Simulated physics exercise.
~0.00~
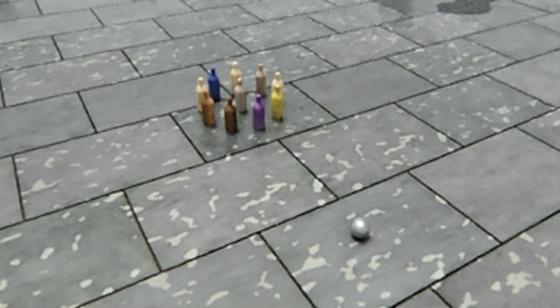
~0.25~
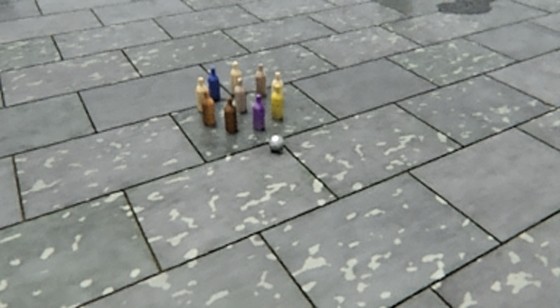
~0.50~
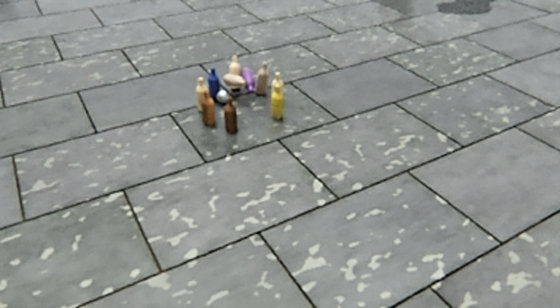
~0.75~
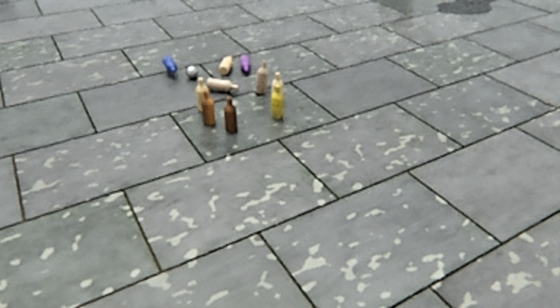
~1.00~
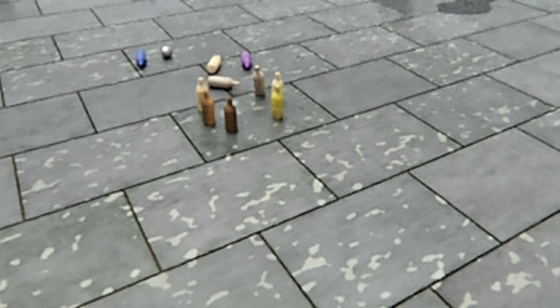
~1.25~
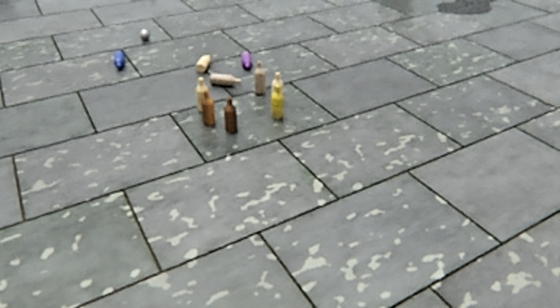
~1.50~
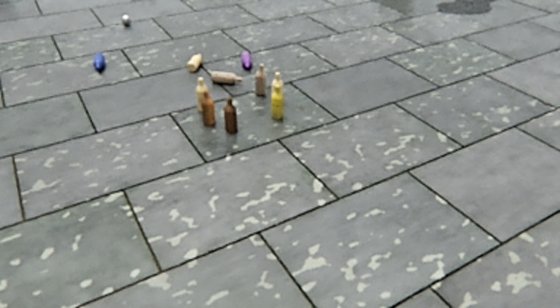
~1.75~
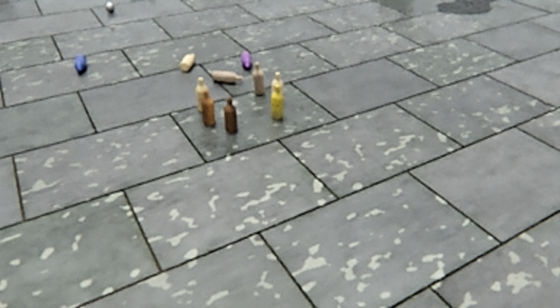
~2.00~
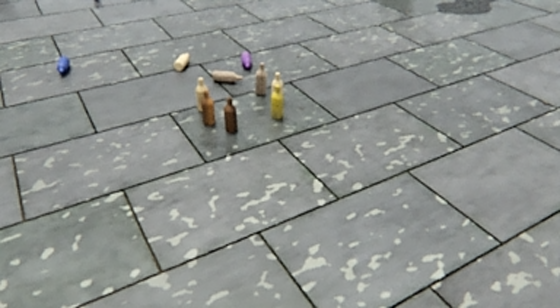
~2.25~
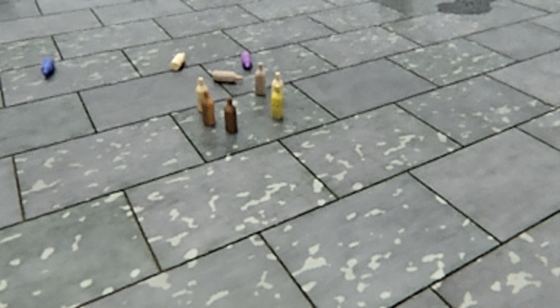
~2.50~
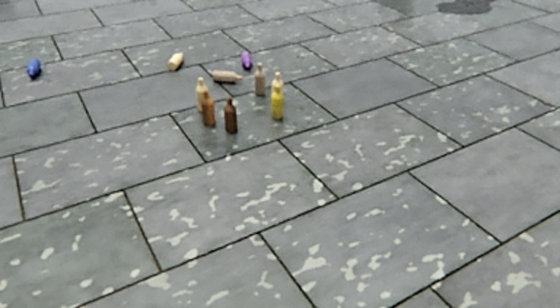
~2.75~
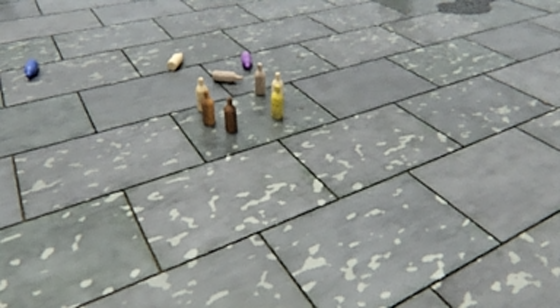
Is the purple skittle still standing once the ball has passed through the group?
No, the purple skittle is knocked over and ends up lying on the paving behind the ones still standing.
